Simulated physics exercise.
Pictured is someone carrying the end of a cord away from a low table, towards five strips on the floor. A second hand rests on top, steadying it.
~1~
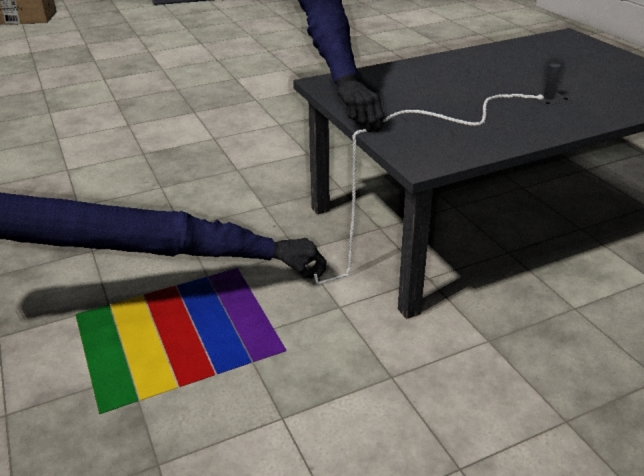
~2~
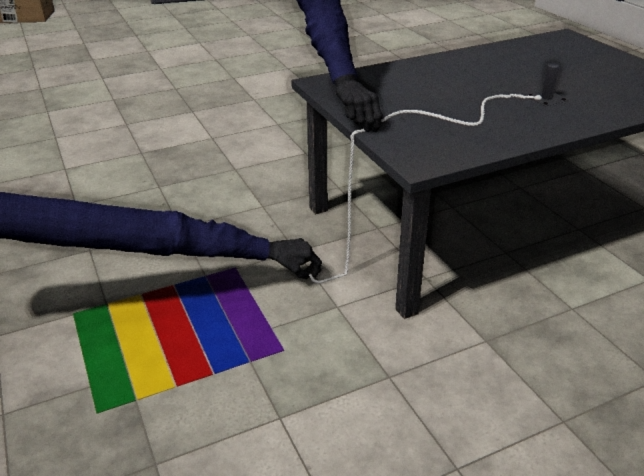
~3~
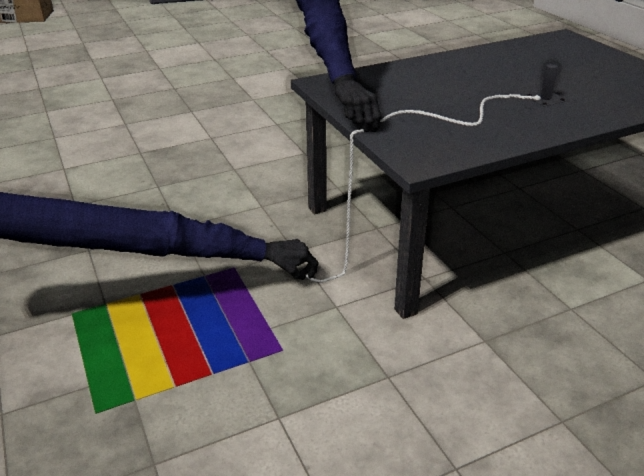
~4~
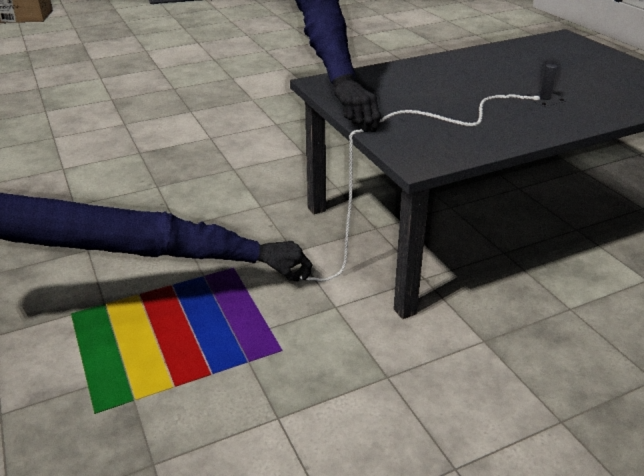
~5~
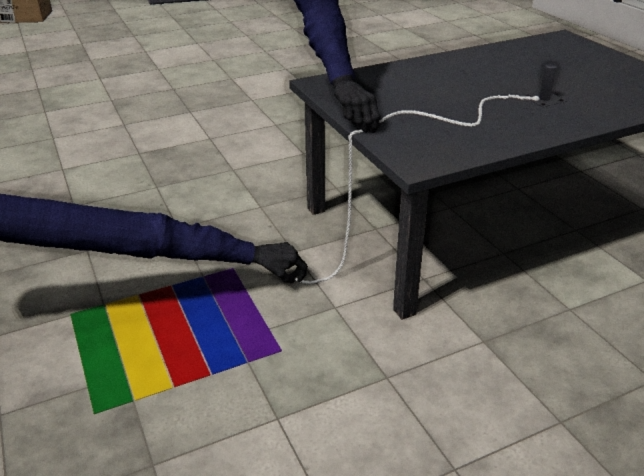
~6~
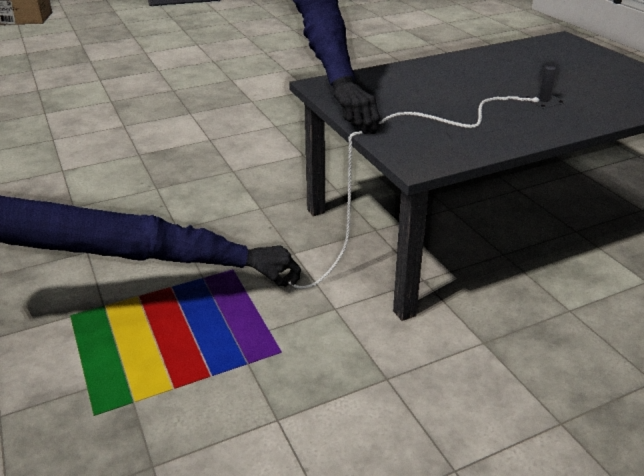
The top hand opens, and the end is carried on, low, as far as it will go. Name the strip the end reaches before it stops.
Yellow.
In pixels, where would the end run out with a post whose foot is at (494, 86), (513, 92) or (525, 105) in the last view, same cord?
First close to (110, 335), next close to (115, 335), last close to (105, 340).
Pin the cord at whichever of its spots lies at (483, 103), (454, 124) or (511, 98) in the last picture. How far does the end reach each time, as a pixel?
Pixel places, try by try: (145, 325), (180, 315), (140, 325).
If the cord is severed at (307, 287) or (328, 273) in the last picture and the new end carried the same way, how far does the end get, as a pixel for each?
(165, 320) and (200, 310).
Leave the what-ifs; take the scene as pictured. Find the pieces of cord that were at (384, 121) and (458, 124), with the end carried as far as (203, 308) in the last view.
The first lands at (349, 154), while the second lands at (421, 126).
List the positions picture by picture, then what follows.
End (315, 274); purple (261, 339); blue (226, 351); red (190, 362); yellow (152, 375); green (113, 387), in the first frame.
End (311, 275); cord through (509, 97) (482, 119) (415, 112) (361, 131) (350, 197) (348, 257), in the second frame.
End (307, 276), in the third frame.
End (301, 277); cord through (507, 97) (480, 119) (413, 112) (359, 131) (350, 196) (346, 257), in the fourth frame.
End (296, 279), in the fifth frame.
End (290, 282); cord through (506, 99) (480, 121) (412, 114) (359, 133) (349, 198) (338, 260), in the sixth frame.
A little later, end near (202, 308); over blue.
Next, end near (159, 321); over red.
When it is tight, end near (133, 329); over yellow. It gets as far as the yellow strip.
